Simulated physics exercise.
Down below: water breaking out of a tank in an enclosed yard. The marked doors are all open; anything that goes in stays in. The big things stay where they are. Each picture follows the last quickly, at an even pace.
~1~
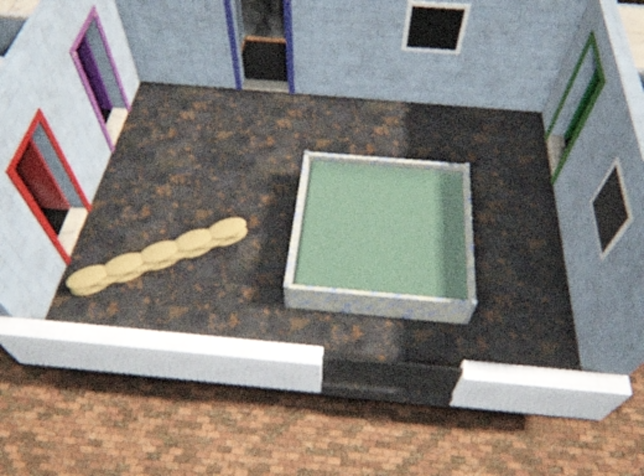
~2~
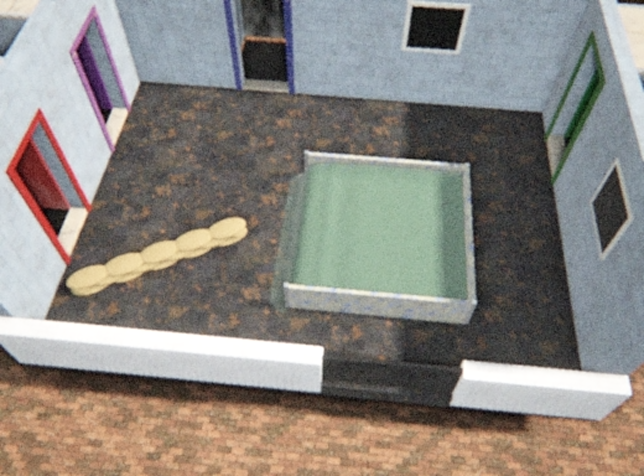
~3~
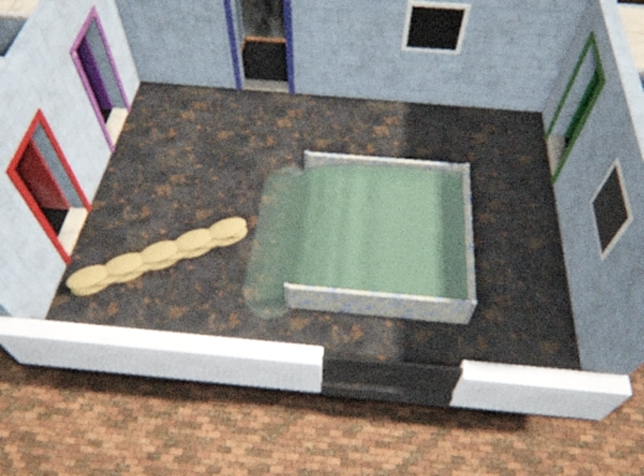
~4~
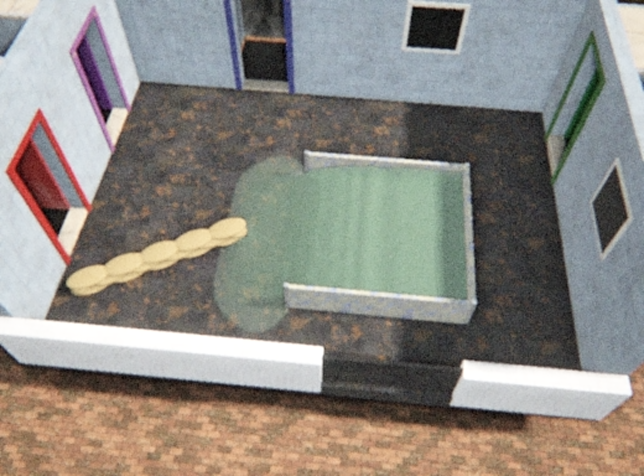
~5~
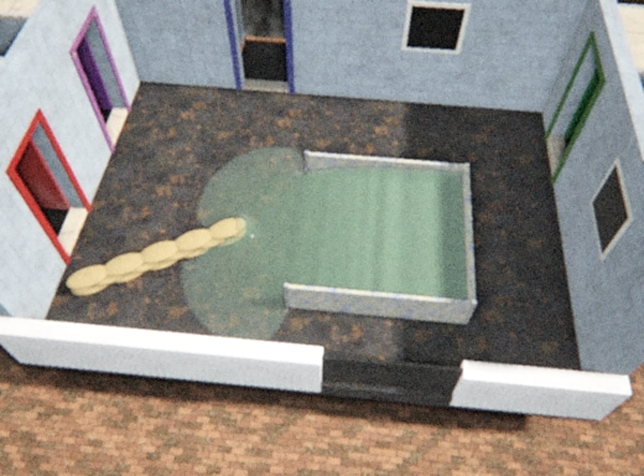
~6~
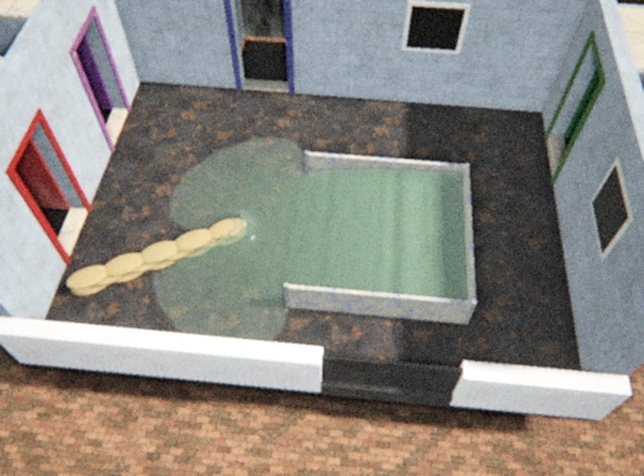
In a walled yard, green water pouring from the open left side of a tank, spreading around a lumpy yellow barrier.
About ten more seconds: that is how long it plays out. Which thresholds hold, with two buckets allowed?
As I see it, the purple door will most likely go past the limit. The green door will most likely keep inside the limit. The red door will most likely go past the limit. The blue door will most likely go past the limit.
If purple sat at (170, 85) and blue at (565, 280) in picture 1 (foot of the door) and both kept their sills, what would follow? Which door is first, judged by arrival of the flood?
It's the one in red.
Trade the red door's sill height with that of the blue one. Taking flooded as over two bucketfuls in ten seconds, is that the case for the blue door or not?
Result for blue: Below the limit.
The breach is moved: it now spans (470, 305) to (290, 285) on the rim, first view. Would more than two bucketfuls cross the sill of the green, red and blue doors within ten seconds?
Green: Below the limit, red: Below the limit, blue: Above the limit.
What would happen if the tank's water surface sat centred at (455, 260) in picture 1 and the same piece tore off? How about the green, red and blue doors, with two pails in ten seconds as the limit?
Result: Green door comes in lower; red door comes in lower; blue door goes beyond it.
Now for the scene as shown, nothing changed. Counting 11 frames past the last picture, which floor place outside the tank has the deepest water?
Deepest spot: Around (42, 329).
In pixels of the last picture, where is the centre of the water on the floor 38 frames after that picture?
I reckon somewhere around (251, 216).
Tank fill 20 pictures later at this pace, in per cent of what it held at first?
I'd put it close to 28 percent.
A moment on, water covers 35 % of the floor; the purple door not reached, the green door not reached, the red door not reached, the blue door not reached.
Next, water covers 45 % of the floor; the purple door under two buckets in, the green door not reached, the red door wet at the sill, nothing in, the blue door not reached.
Then, water covers 50 % of the floor; the purple door over two buckets in, the green door not reached, the red door over two buckets in, the blue door wet at the sill, nothing in.
Later, water covers 70 % of the floor; the purple door far over two buckets in, the green door not reached, the red door over two buckets in, the blue door over two buckets in.
In the end, water covers 95 % of the floor; the purple door far over two buckets in, the green door wet at the sill, nothing in, the red door over two buckets in, the blue door over two buckets in.
